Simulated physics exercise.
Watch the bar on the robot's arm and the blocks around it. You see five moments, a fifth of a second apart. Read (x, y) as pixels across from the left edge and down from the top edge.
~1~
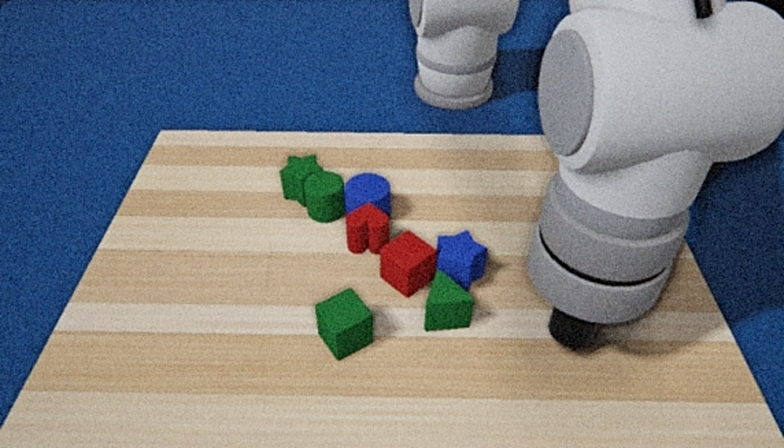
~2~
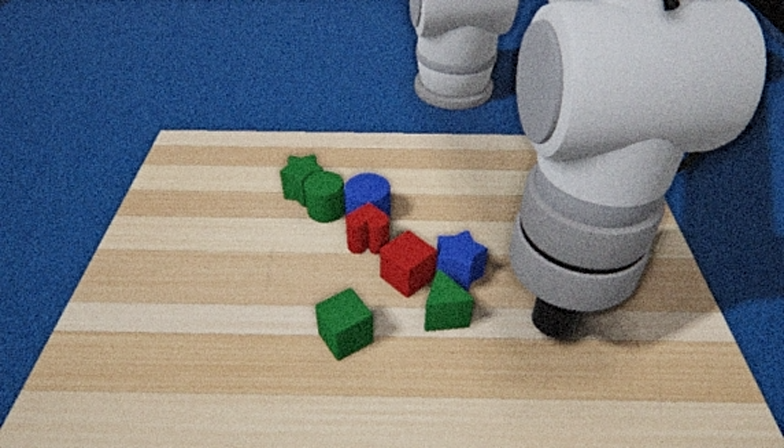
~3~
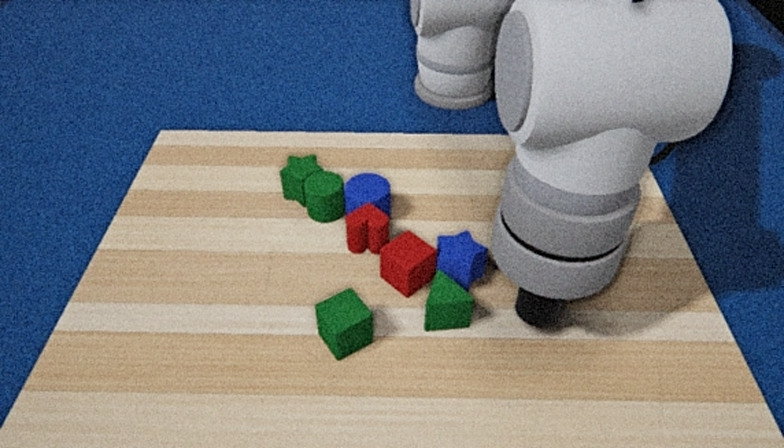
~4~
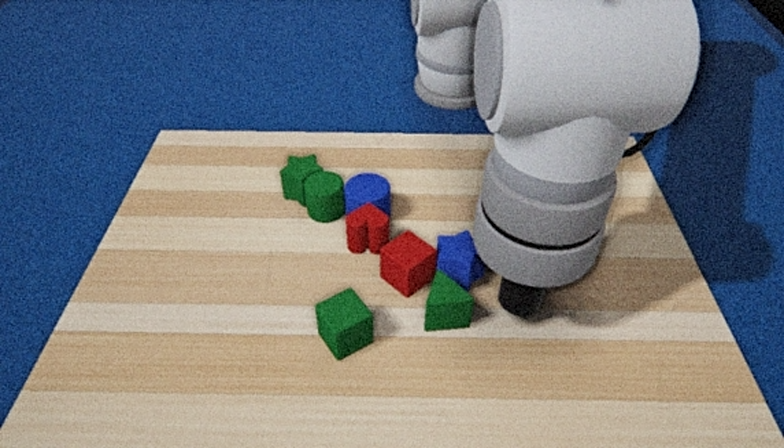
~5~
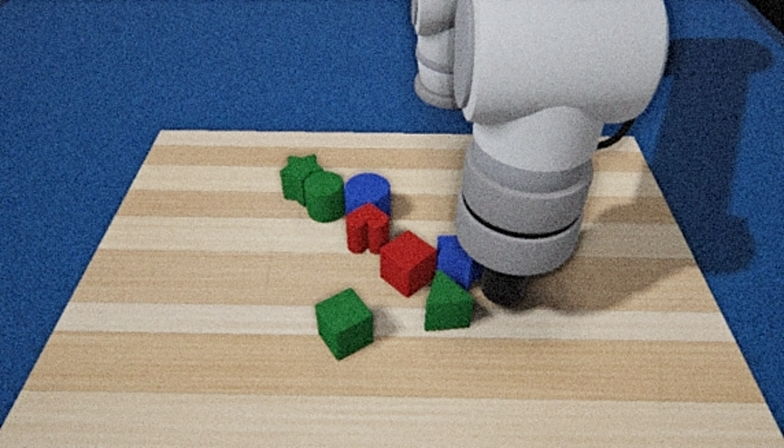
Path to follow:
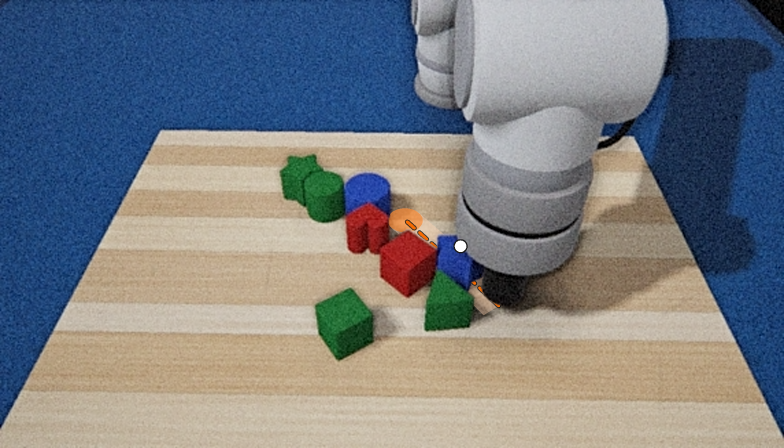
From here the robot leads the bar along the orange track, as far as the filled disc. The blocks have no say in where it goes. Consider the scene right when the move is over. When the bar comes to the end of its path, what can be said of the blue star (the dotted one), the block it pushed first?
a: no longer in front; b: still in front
Answer: B.
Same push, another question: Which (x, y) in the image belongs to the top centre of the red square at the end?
Located at (385, 239).
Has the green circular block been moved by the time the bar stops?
Answer: Yes.
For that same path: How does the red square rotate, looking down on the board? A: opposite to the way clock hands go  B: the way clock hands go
My pick is A.
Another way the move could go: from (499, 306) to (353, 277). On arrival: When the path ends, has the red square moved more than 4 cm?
The answer is yes.
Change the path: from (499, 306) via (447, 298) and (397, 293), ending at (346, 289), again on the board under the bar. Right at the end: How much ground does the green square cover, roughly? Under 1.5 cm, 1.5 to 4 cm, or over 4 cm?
Up to 1.5 cm.
The line goes in a line from (499, 306) to (405, 220); the dot is on the blue star.
The first path, step by step. One third of the way, bar at (466, 258); red square at (392, 242), turned 40° anticlockwise; blue star at (437, 227).
Two thirds of the way, bar at (435, 229); red square at (385, 239), turned 70° anticlockwise; blue star at (406, 202).
At the end, bar at (406, 204); green circular block at (310, 183); blue circular block at (347, 167); red square at (385, 239), turned 70° anticlockwise; blue star at (387, 173), turned 20° clockwise.
